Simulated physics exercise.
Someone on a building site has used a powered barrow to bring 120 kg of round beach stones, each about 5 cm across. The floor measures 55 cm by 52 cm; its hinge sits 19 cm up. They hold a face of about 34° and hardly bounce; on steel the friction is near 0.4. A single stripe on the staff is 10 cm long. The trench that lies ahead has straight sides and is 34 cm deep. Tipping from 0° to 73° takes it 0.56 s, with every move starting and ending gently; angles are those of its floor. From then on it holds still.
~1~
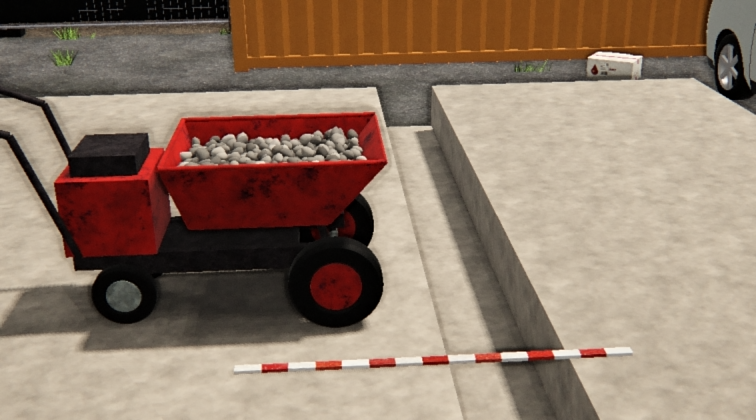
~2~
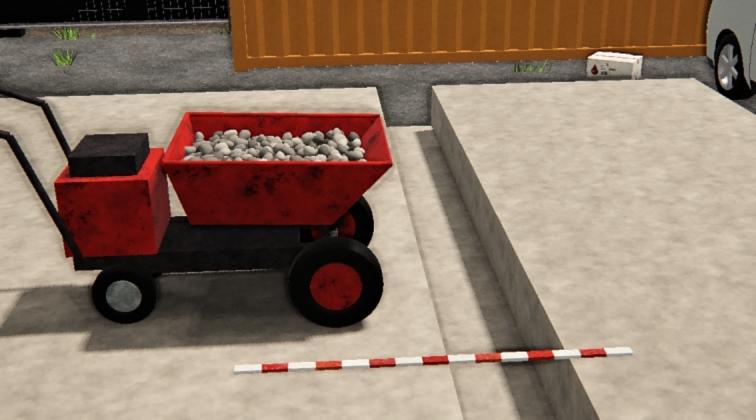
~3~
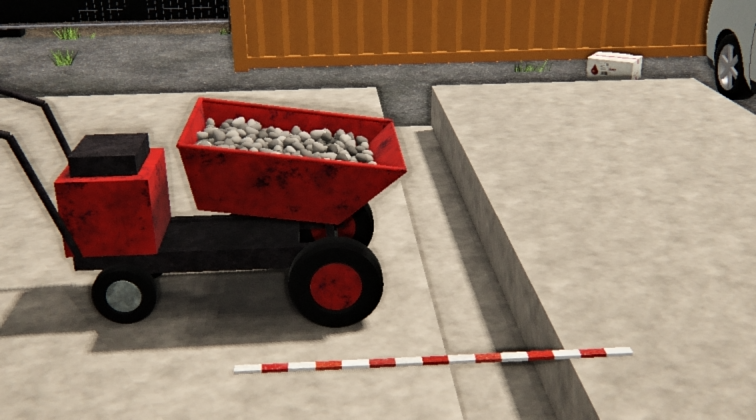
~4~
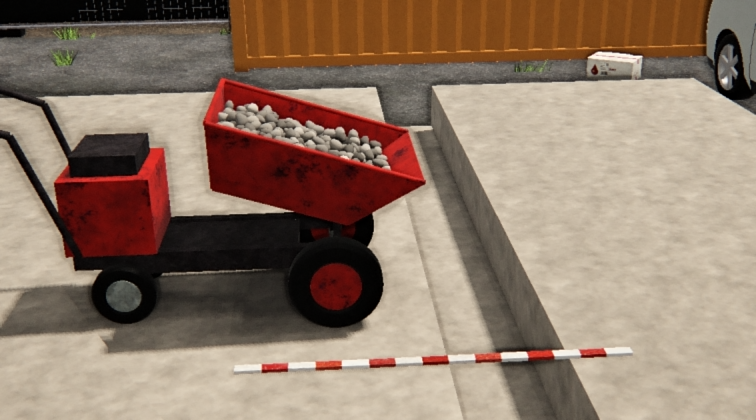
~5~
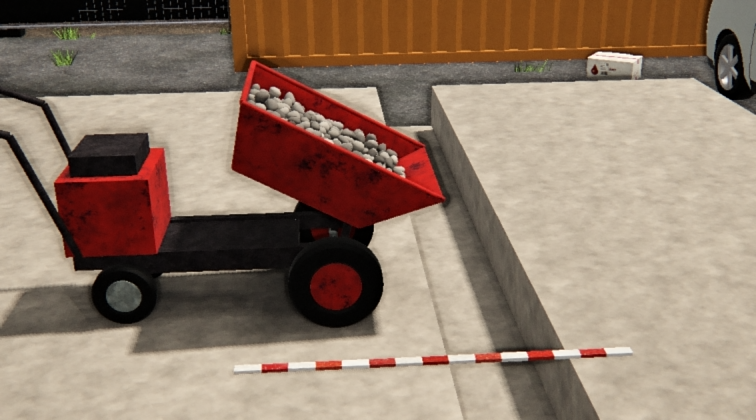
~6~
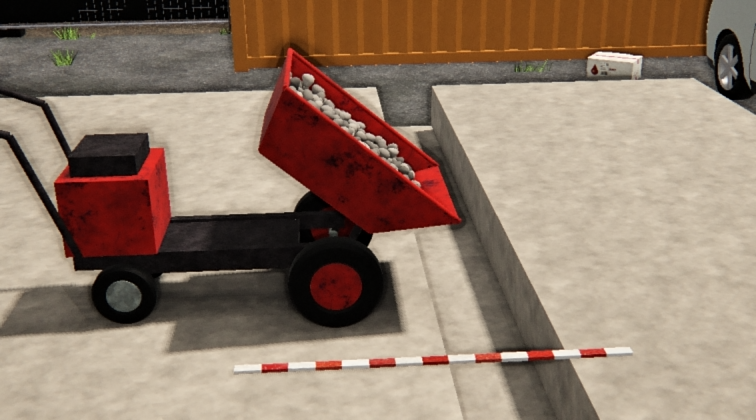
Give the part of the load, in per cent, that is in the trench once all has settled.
Close to 71 in a hundred.
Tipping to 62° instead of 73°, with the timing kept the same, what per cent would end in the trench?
With that change, near 65 per cent.
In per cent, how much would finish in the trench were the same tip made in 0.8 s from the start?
Then roughly 80 percent.
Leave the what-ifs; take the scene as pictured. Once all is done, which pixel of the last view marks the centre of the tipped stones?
I'd put it close to (509, 335).
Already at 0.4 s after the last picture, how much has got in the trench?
About 35%.
Then, 0.1 s after the last picture the floor is at 62°, 100 % in the tray; the foremost stones are at (452, 228).
Then, 0.4 s after the last picture the floor is at 73°, 65 % in the tray, 34 % in the trench, 1 % past the trench; the foremost stones are at (535, 271).
Then, 0.7 s after the last picture the floor is at 73°, 4 % in the tray, 66 % in the trench, 29 % past the trench; the foremost stones are at (724, 273).
Then, 2.7 s after the last picture the floor is at 73°, 0 % in the tray, 71 % in the trench, 29 % past the trench; the foremost stones are past the picture's edge.
